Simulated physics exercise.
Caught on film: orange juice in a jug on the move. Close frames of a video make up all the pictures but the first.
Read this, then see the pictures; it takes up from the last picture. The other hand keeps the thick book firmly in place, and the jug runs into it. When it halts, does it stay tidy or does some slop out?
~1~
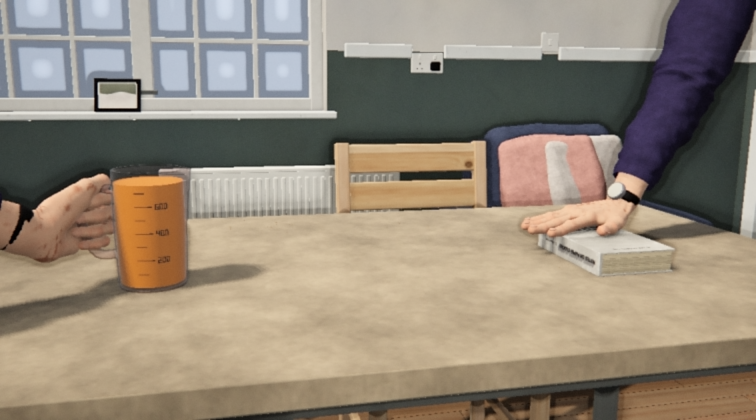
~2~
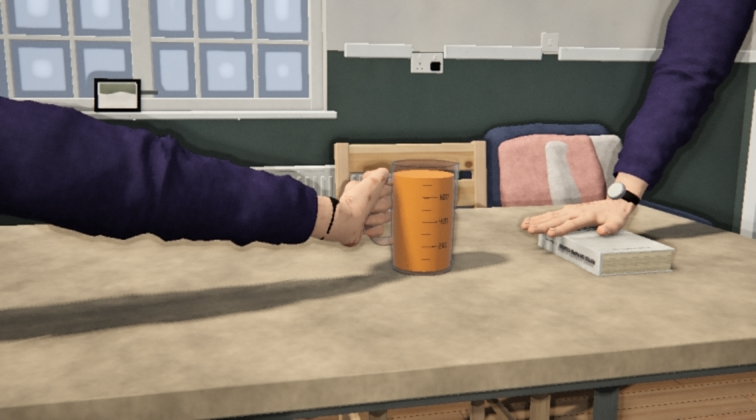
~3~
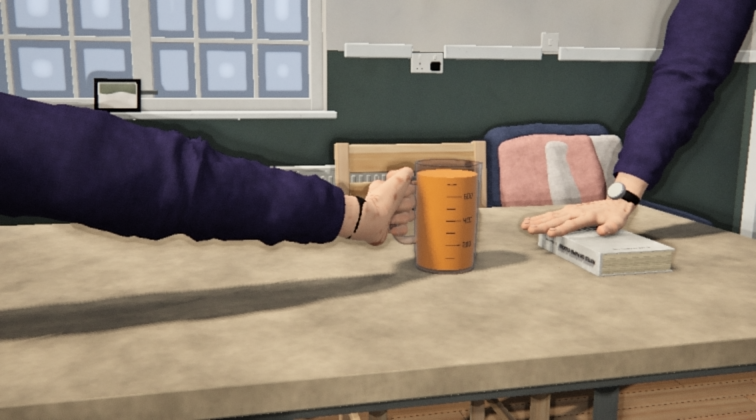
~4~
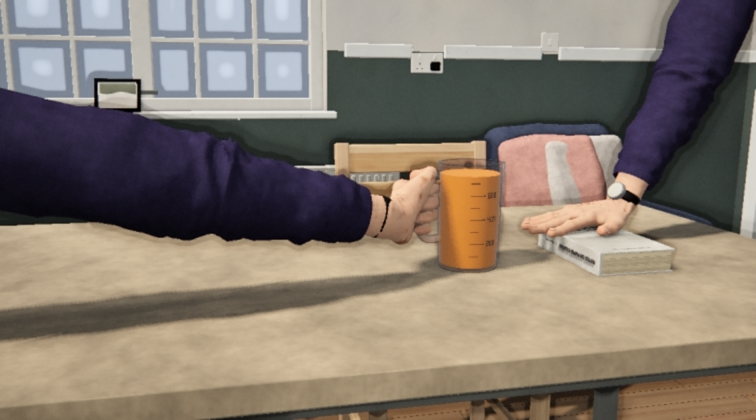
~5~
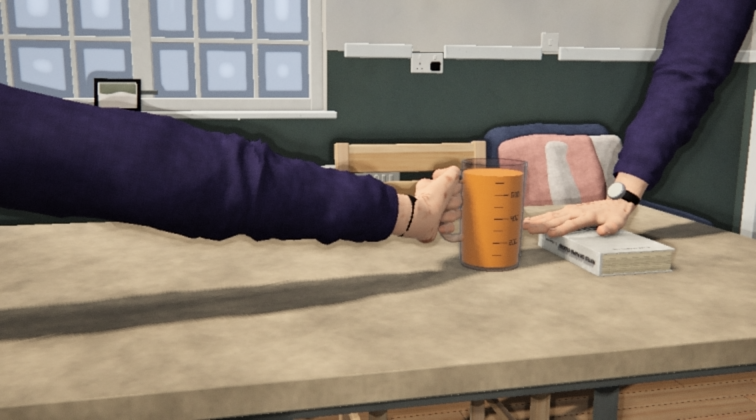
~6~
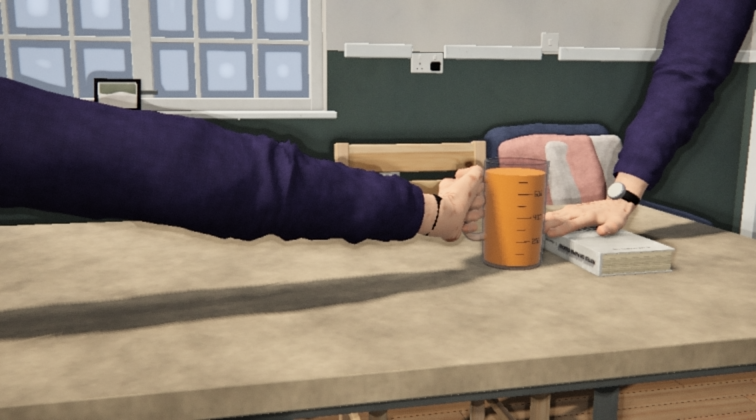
Wet outside.
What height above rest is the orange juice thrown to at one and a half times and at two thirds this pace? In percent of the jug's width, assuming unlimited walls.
In order, 60 % and 25 %.
Soon after, the jug meets the thick book.
Later, the orange juice surges up the wall; some has gone over its rim.
In the end, the jug stands at the thick book; some has gone over its rim.
